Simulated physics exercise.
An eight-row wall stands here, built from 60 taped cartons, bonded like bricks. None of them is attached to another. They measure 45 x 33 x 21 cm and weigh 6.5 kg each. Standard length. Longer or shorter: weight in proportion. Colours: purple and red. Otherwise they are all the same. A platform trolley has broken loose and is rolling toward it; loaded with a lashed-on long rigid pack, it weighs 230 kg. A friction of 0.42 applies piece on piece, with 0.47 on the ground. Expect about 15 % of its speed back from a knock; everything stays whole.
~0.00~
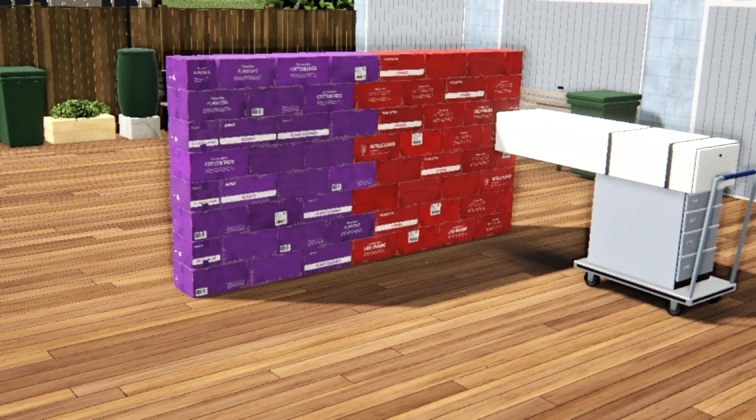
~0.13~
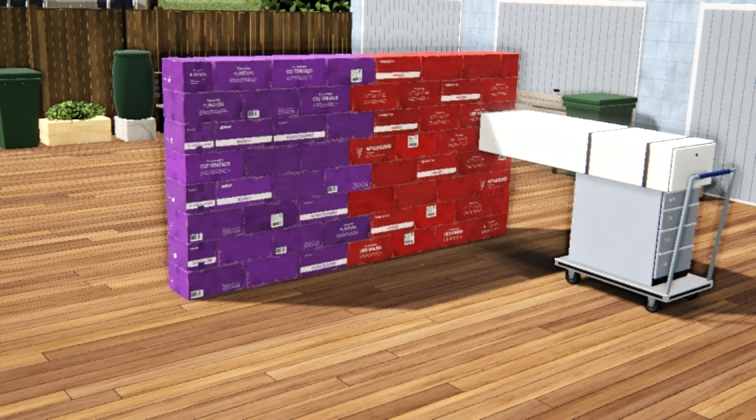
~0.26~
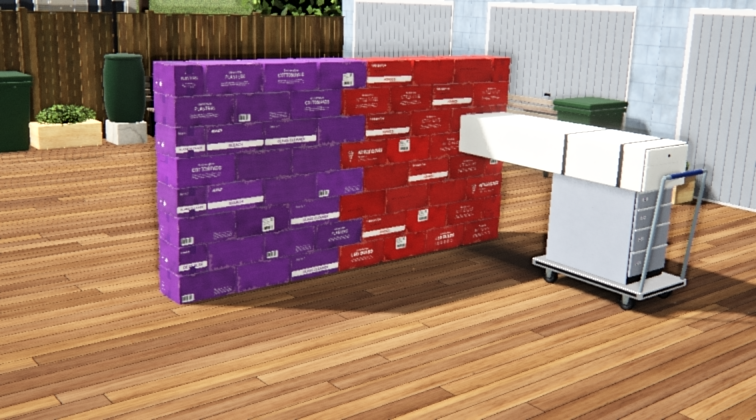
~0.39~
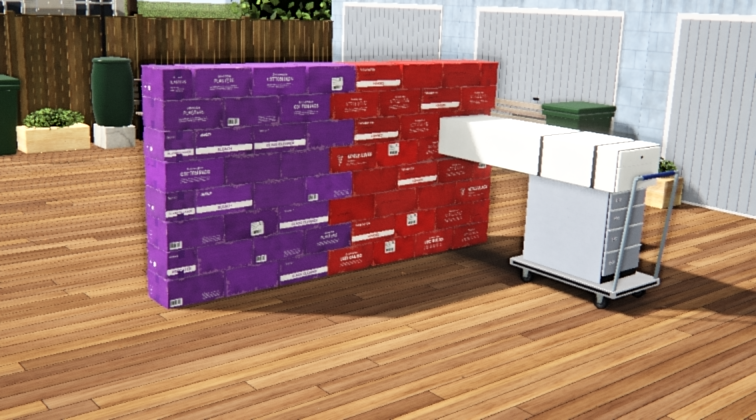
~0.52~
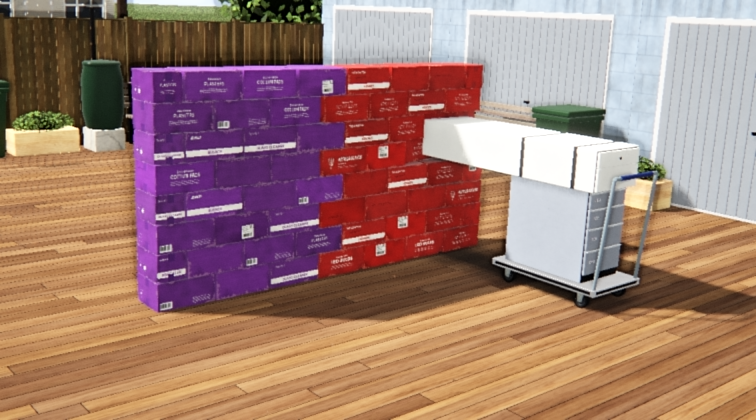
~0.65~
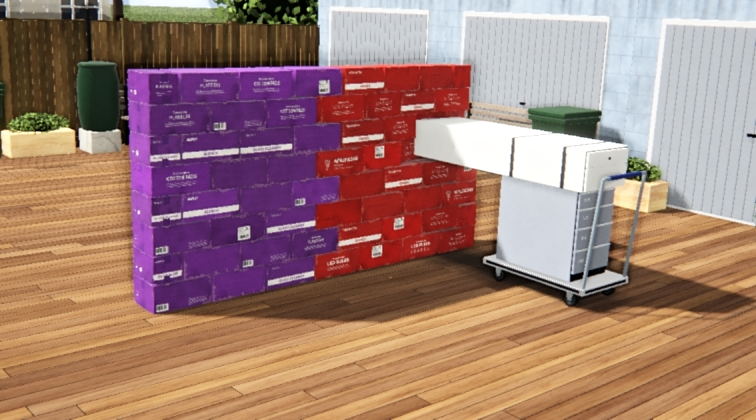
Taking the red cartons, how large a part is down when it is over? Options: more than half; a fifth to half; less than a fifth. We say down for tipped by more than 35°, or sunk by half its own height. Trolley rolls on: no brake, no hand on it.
A fifth to half.
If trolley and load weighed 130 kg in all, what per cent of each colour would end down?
You'd get red 0 and purple 0 percent.
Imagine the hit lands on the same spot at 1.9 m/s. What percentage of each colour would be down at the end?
The red would finish 30 in a hundred down, the purple 0 in a hundred.
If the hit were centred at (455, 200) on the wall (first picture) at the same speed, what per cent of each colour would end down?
You'd end up with red at 0 and purple at 0 percent down.
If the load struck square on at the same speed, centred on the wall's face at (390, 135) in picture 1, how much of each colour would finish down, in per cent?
The red ones would be 0 per cent down and the purple ones 0 per cent.
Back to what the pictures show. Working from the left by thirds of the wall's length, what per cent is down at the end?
The left third ends at 0 per cent, the middle at 10 per cent and the right at 50 per cent.
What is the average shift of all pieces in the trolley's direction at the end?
About 20 cm on average.
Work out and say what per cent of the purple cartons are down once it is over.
For purple, 0 per cent end down.
After 0.86 s, load 30 cm past the wall's line, still rolling; none of the 32 red cartons down (0 of 60 in all colours); top red carton 8° from how it stood.
After 1.26 s, load 39 cm past the wall's line, still rolling; 1 of the 32 red cartons down (1 of 60 in all colours); top red carton 27° from how it stood, 11 cm lower.
After 1.56 s, load 43 cm past the wall's line, still rolling; 12 of the 32 red cartons down (12 of 60 in all colours); top red carton 63° from how it stood, 61 cm lower.
After 1.82 s, load 46 cm past the wall's line, still rolling; 12 of the 32 red cartons down (12 of 60 in all colours); top red carton on its side.
In the end (2.9 s), load 47 cm past the wall's line, stopped; 12 of the 32 red cartons down (12 of 60 in all colours); top red carton on its side; top purple carton unmoved. That is 38 per cent. From the last view, middles, top red carton near (325, 199), top purple carton near (199, 85).
